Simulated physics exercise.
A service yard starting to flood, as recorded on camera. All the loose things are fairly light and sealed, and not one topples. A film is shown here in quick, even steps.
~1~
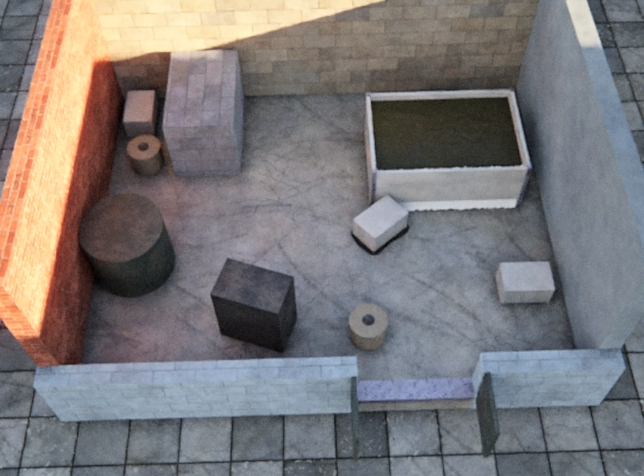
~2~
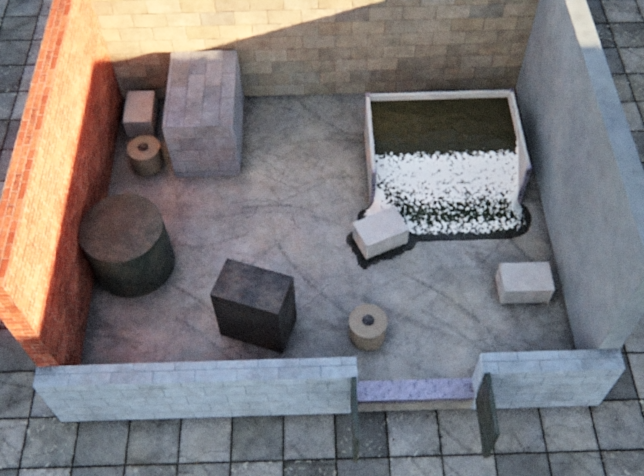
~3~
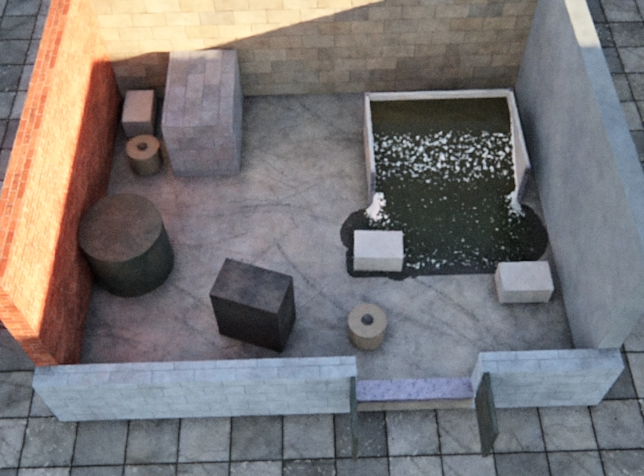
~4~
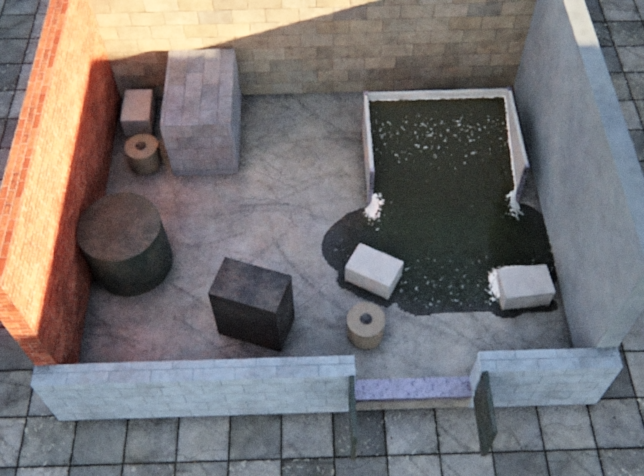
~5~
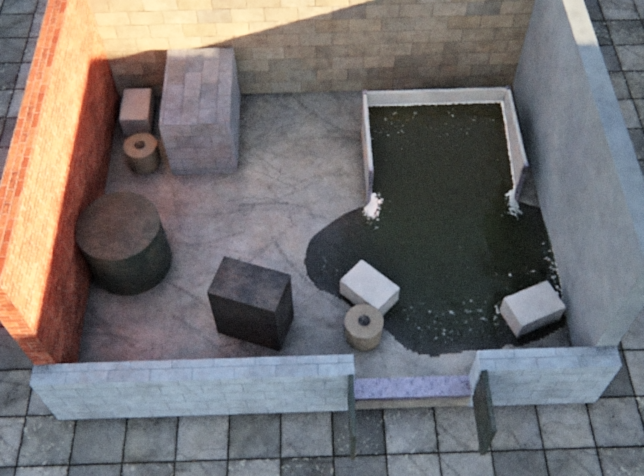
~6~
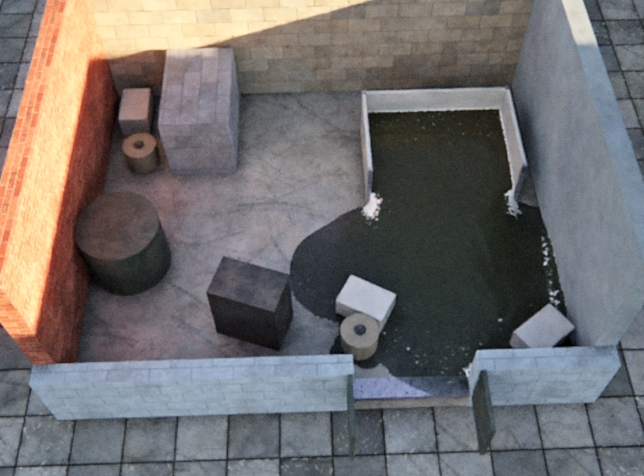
The clip opens on a walled yard of still blocks and cylinders, with dark water held in a pale tank at the right. The water pours through the tank's open front with white froth and spreads across the floor, pushing one pale crate toward the front, then shifting another by the right wall.
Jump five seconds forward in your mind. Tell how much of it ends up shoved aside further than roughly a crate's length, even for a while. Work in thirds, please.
The share moved far is a third up to two thirds.
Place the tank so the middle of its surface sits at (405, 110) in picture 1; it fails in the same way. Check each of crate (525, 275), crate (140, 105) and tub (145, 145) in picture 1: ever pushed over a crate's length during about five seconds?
In order: Went well off, remained close by, remained close by.
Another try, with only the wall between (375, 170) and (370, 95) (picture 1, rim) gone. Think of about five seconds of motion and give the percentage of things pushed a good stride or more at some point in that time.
I'd put it at about 0 percent.
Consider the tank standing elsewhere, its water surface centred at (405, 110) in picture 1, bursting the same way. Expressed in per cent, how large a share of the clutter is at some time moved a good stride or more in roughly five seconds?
I'd put it near 60 percent.
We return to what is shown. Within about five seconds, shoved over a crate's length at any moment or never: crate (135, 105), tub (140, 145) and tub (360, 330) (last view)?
Outcome, each in turn - never cleared it / never cleared it / passed the mark.
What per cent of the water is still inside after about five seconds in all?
About 64 percent.
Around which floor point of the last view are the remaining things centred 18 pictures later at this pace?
Mean position: About (269, 240).
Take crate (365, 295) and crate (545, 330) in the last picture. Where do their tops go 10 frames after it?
The tops should be near (318, 316) and near (540, 299).
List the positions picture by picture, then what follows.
In the first picture, a crate at (381, 216), on the bottom; a crate at (527, 276) rests on the ground; 0 of 5 have shifted.
In the second picture, a crate at (381, 226) rests on the ground, close to its start; a crate at (527, 276) rests on the ground; 1 of 5 have shifted.
In the third picture, a crate at (379, 244), on the bottom, a stride from its start; a crate at (526, 276) rests on the ground; 1 of 5 have shifted.
In the fourth picture, a crate at (374, 264) rests on the ground, a stride from its start; a crate at (526, 281), on the bottom, close to its start; 2 of 5 have shifted.
In the fifth picture, a crate at (370, 284), on the bottom, a stride from its start; a crate at (535, 303), on the bottom, a stride from its start; 2 of 5 have shifted.
In the sixth picture, a crate at (366, 297), on the bottom, a stride from its start; a crate at (545, 329), on the bottom, a stride from its start; 3 of 5 have shifted.
A moment on, 2 of 5 are well off their spots; 2 afloat.
Next, 3 of 5 are well off their spots; 3 afloat.
Later, 2 of 5 are well off their spots; 3 afloat.
In the end, 3 of 5 are well off their spots, and 3 have been at some point; 3 afloat.
